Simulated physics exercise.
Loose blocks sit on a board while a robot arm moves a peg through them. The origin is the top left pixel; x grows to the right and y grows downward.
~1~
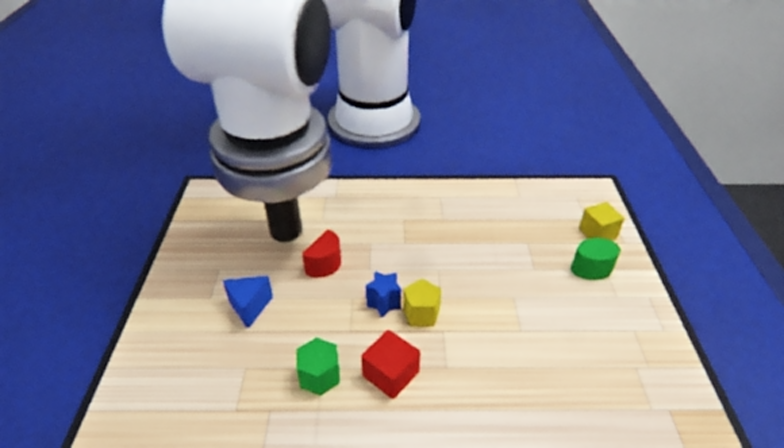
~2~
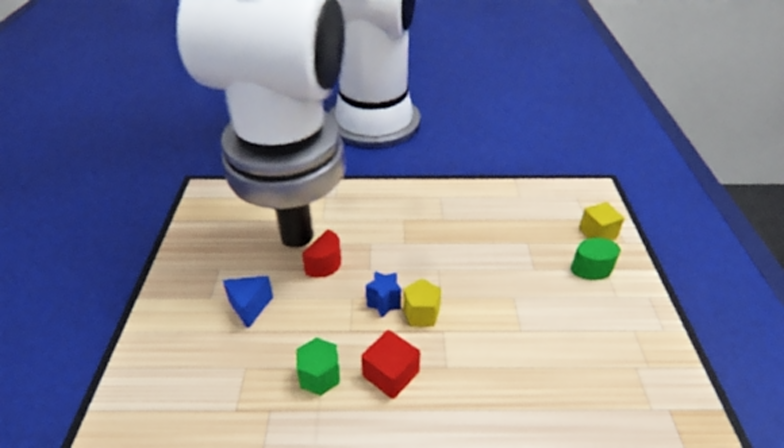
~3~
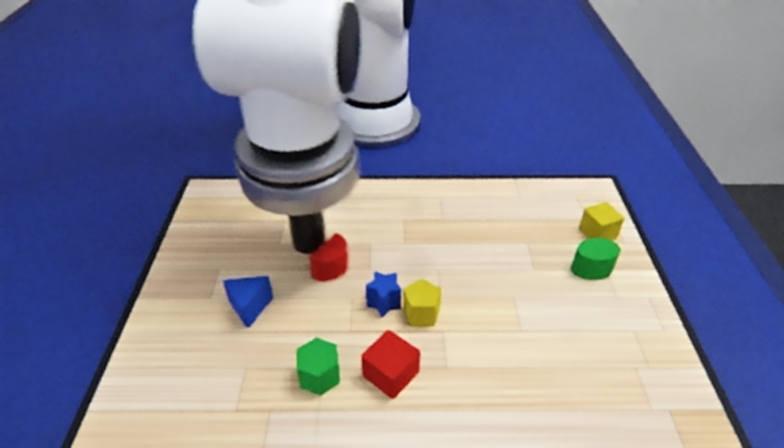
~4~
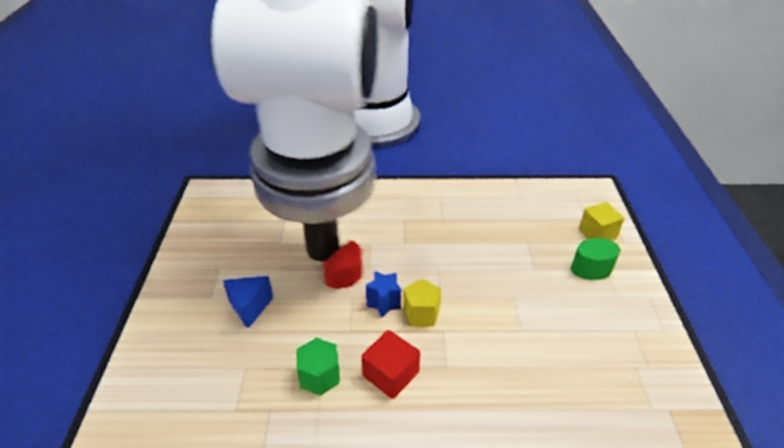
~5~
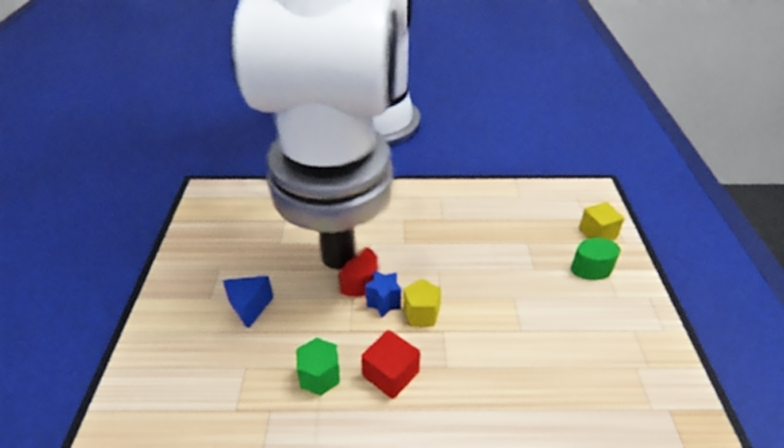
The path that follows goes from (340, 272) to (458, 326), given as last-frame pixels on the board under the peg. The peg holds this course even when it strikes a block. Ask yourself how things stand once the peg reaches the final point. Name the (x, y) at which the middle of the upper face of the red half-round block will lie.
At pixel (485, 326).
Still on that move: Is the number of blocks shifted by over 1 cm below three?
Going by the path, no.
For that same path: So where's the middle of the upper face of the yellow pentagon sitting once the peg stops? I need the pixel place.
Near (516, 347).
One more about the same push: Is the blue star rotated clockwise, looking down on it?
Yes
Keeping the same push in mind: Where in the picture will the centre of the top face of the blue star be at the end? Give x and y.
Somewhere near (426, 332).
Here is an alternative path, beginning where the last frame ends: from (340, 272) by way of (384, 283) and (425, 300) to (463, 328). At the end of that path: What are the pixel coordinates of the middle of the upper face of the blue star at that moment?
Its top middle is near (413, 312).
The first path, step by step. One third of the way, peg (377, 275); red half-round block (400, 284), turned 15° clockwise; blue star (408, 307), turned 45° clockwise; yellow pentagon (446, 309), turned 50° anticlockwise.
Two thirds of the way, peg (418, 293); red half-round block (441, 307), turned 30° clockwise; blue star (423, 330), turned 90° clockwise; yellow pentagon (472, 324), turned 80° anticlockwise.
At the end, peg (460, 311); red half-round block (485, 326), turned 30° clockwise; blue star (426, 332), turned 105° clockwise; red square still; yellow pentagon (516, 347), turned 70° anticlockwise.
